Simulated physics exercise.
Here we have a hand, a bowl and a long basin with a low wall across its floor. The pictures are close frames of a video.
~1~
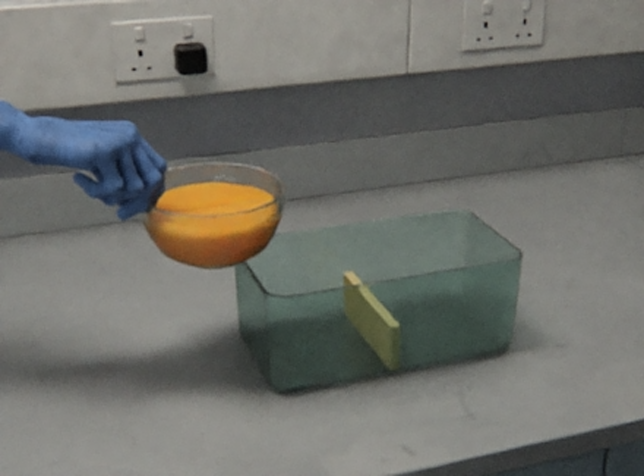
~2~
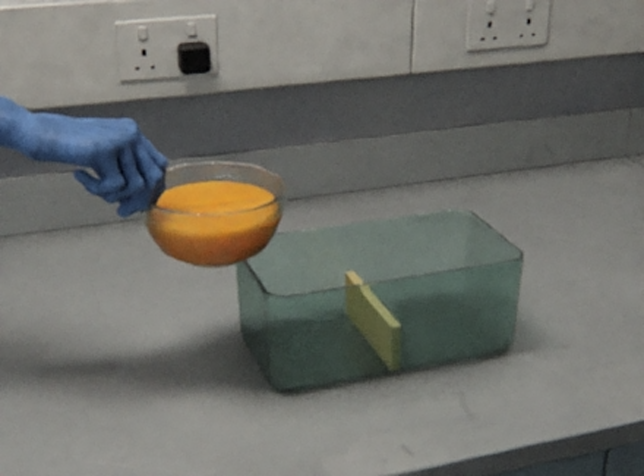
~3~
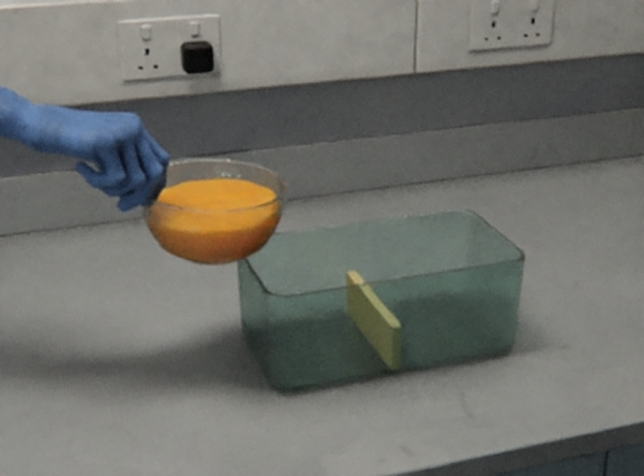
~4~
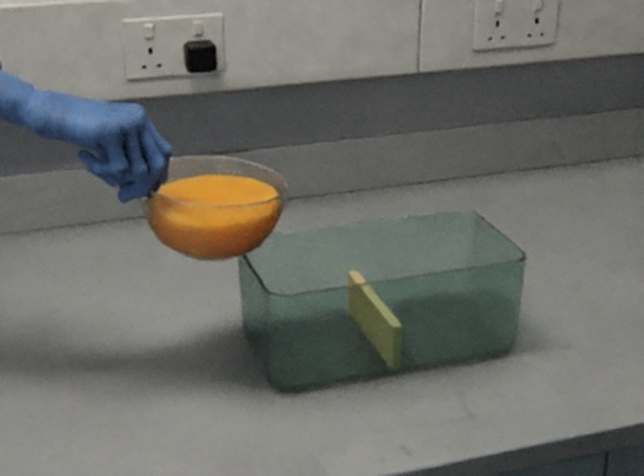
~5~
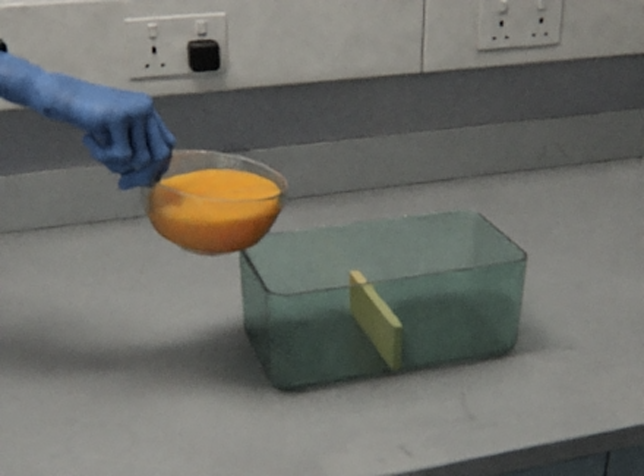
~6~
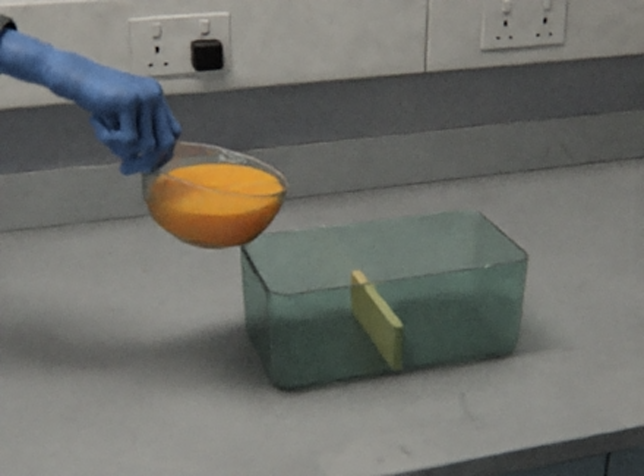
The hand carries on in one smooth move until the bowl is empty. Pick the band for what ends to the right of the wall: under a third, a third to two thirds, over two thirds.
The share right of the wall is from a third to two thirds.
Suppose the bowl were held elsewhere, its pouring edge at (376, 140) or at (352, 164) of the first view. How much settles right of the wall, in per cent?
The first gives 90 %, the second 95 %.
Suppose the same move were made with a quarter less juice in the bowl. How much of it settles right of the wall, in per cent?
Roughly 25 in a hundred.
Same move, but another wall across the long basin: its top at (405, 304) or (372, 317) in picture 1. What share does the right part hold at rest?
Roughly 5 per cent, and 50 per cent.
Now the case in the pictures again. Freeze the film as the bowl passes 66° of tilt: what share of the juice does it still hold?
Near 55 %.
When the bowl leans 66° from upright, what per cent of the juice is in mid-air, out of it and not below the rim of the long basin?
Near 35 %.
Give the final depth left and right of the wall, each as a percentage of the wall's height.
Left: 30 %. Right: 20 %.
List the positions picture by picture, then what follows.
In the first picture, tilt 0°; pouring edge (281, 181); surface from (144, 214) to (275, 196); the long basin's rim runs from (250, 270) to (495, 233); the wall's top is at (370, 299).
In the second picture, tilt 1°; pouring edge (282, 181); surface from (144, 212) to (276, 195).
In the third picture, tilt 3°; pouring edge (282, 181); surface from (145, 210) to (277, 193).
In the fourth picture, tilt 6°; pouring edge (283, 180); surface from (145, 205) to (278, 189).
In the fifth picture, tilt 10°; pouring edge (284, 180); surface from (146, 199) to (279, 184).
In the sixth picture, tilt 15°; pouring edge (284, 180); surface from (146, 191) to (280, 180).
A moment on, the bowl is tipped part way and 57 per cent is still to pour, 9 is left of the wall and 0 right of it.
Next, the bowl is tipped on its side and 5 per cent is still to pour, 39 is left of the wall and 38 right of it.
Then the bowl is tipped on its side and 0 per cent is still to pour, 57 is left of the wall and 42 right of it.
Later the bowl is tipped on its side and 0 per cent is still to pour, 57 is left of the wall and 42 right of it.
In the end 57 per cent lies left of the wall, 42 right of it and 1 outside.
